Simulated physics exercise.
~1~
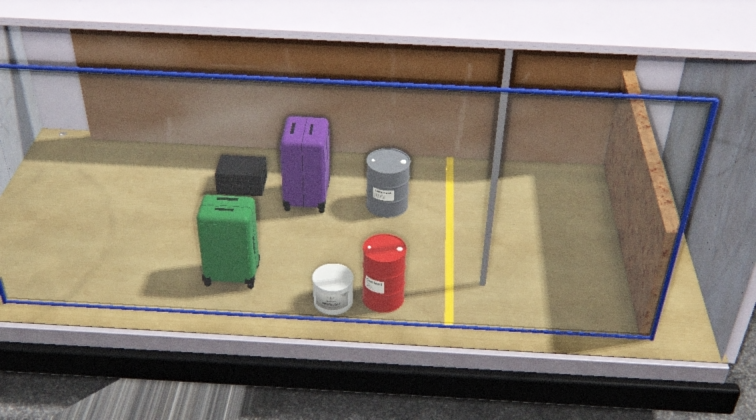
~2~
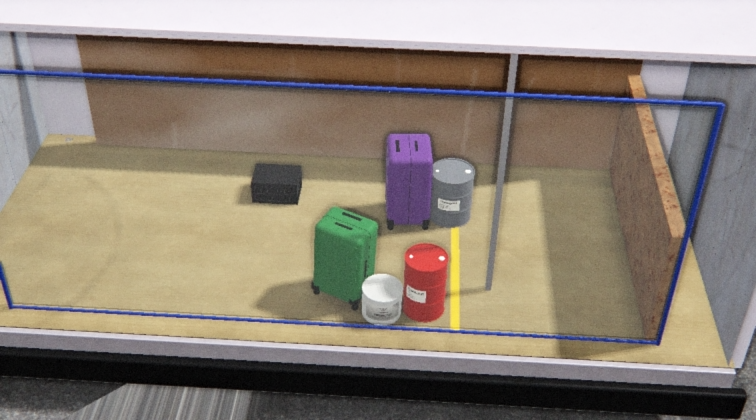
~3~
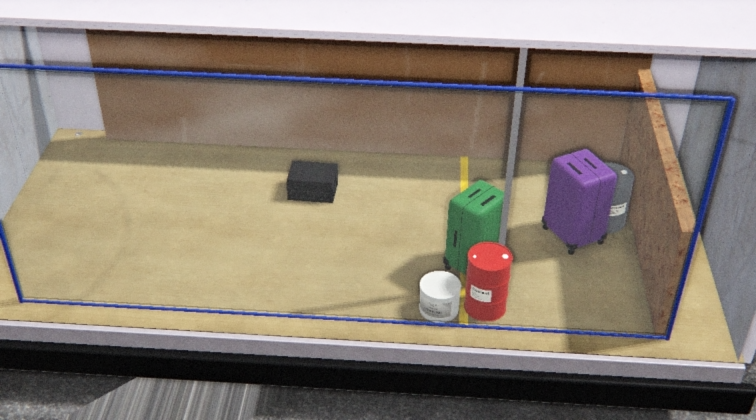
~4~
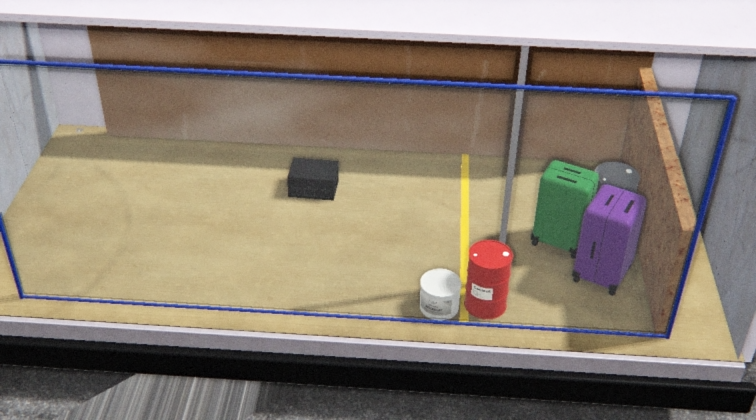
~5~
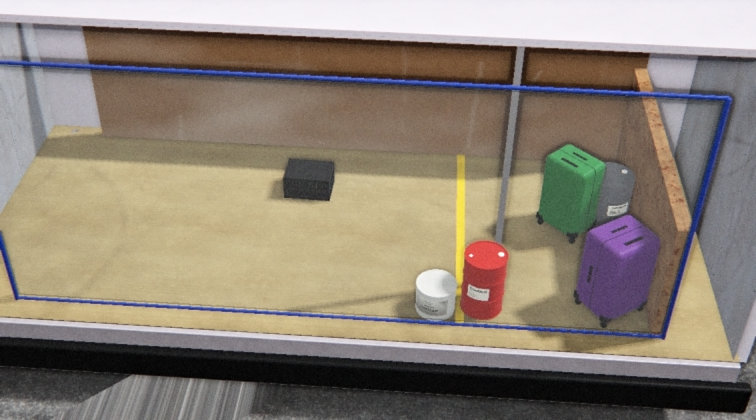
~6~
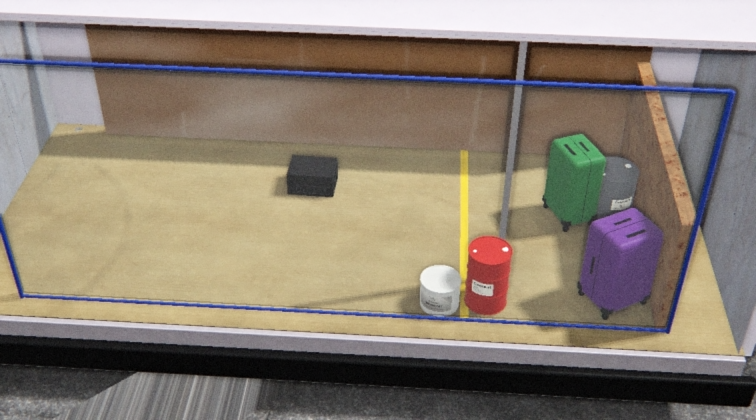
Two wheeled cases, one purple and one green, roll rightward across the open bay of a delivery van, seen from above through its side in a slightly swaying view. A grey drum, a red drum and a white bucket shift the same way, while a black crate sits towards the back left. The cases and the grey drum cross the yellow line and reach the right end. There the purple case moves nearer the front as the green one edges back. Finally everything stands upright, the red drum just past the line, the bucket and crate short of it.
